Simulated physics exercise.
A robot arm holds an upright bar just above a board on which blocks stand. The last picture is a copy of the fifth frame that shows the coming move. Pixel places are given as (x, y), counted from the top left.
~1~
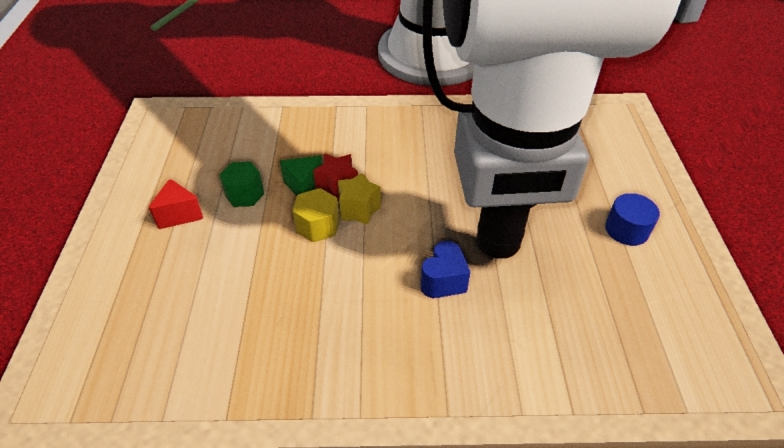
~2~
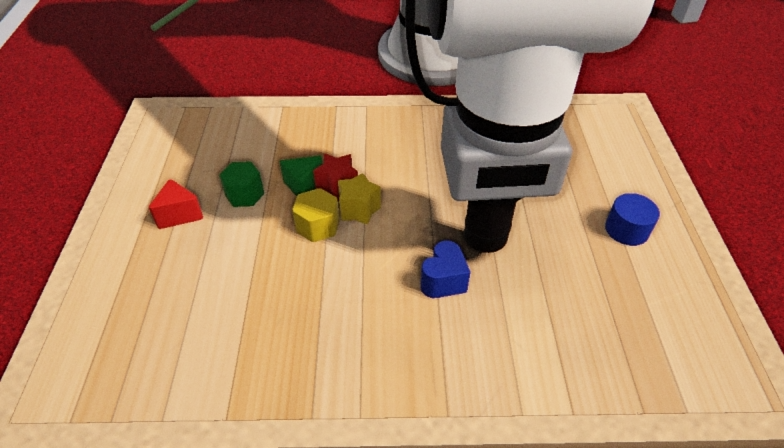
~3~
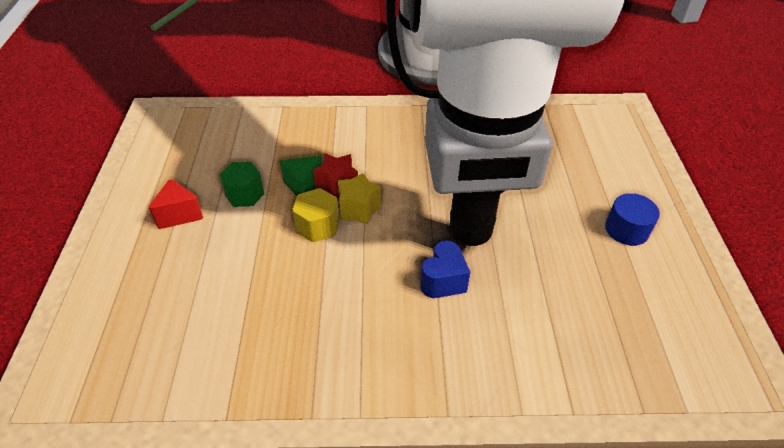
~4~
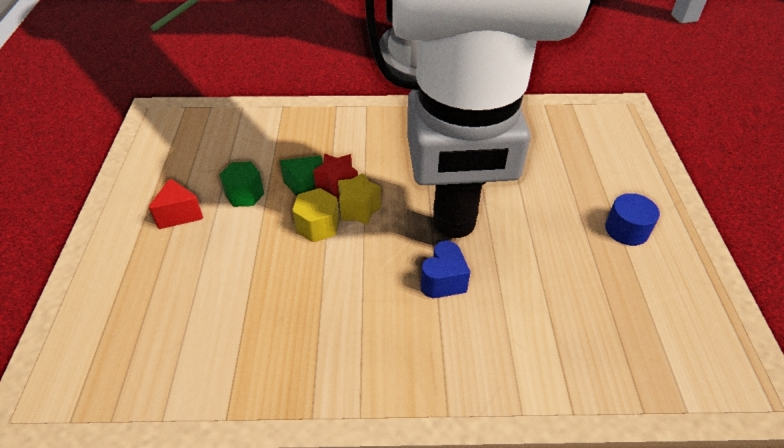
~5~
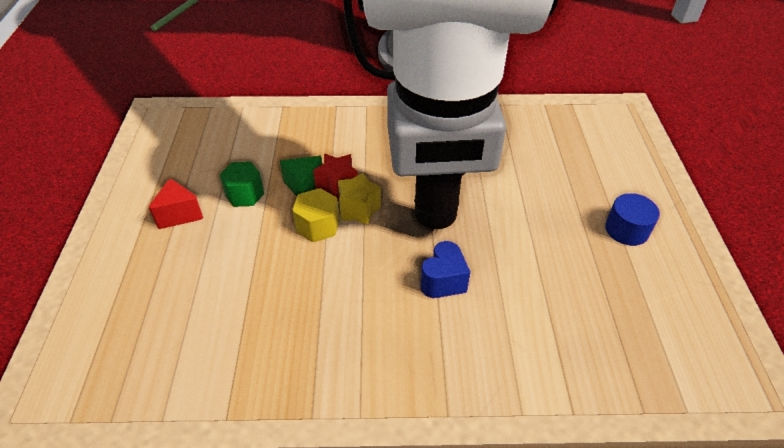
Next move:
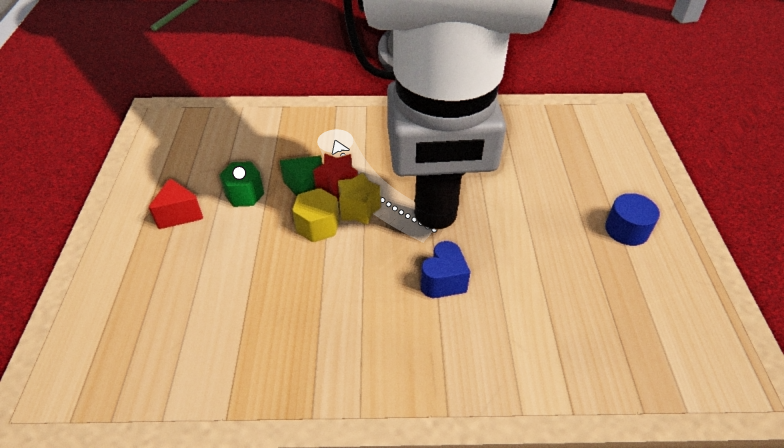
A robot arm holding a dark upright bar moved slowly left and slightly away over a wooden board, passing behind a blue heart-shaped block, while all the colored blocks stayed still.
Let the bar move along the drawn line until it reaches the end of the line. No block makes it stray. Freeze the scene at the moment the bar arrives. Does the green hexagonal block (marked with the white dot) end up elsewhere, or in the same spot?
The push misses it.
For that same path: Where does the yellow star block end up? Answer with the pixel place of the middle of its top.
I'd say the yellow star block ends with its top centre at (334, 179).
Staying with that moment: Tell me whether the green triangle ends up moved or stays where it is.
Shifted out of place.
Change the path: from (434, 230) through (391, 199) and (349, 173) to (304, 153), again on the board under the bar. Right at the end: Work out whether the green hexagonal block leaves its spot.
It gets moved.
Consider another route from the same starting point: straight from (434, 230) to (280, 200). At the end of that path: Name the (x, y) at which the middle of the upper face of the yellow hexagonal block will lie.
So, by the moment the path ends, you'll find the top centre of the yellow hexagonal block at (270, 209).
Path on the board, from (434, 230) through (387, 204) and (354, 173) to (335, 141); the dot is on the green hexagonal block.
What follows on the original path. One third of the way, bar at (387, 188); red star block at (333, 164); yellow star block at (347, 186), turned 25° anticlockwise.
Two thirds of the way, bar at (353, 158); green triangle at (278, 158), turned 15° anticlockwise; red star block at (314, 159), turned 15° clockwise; yellow star block at (334, 179), turned 75° anticlockwise.
At the end, bar at (334, 126); green hexagonal block in place; green triangle at (278, 158), turned 15° anticlockwise; red star block at (312, 156); yellow star block at (334, 179), turned 75° anticlockwise.
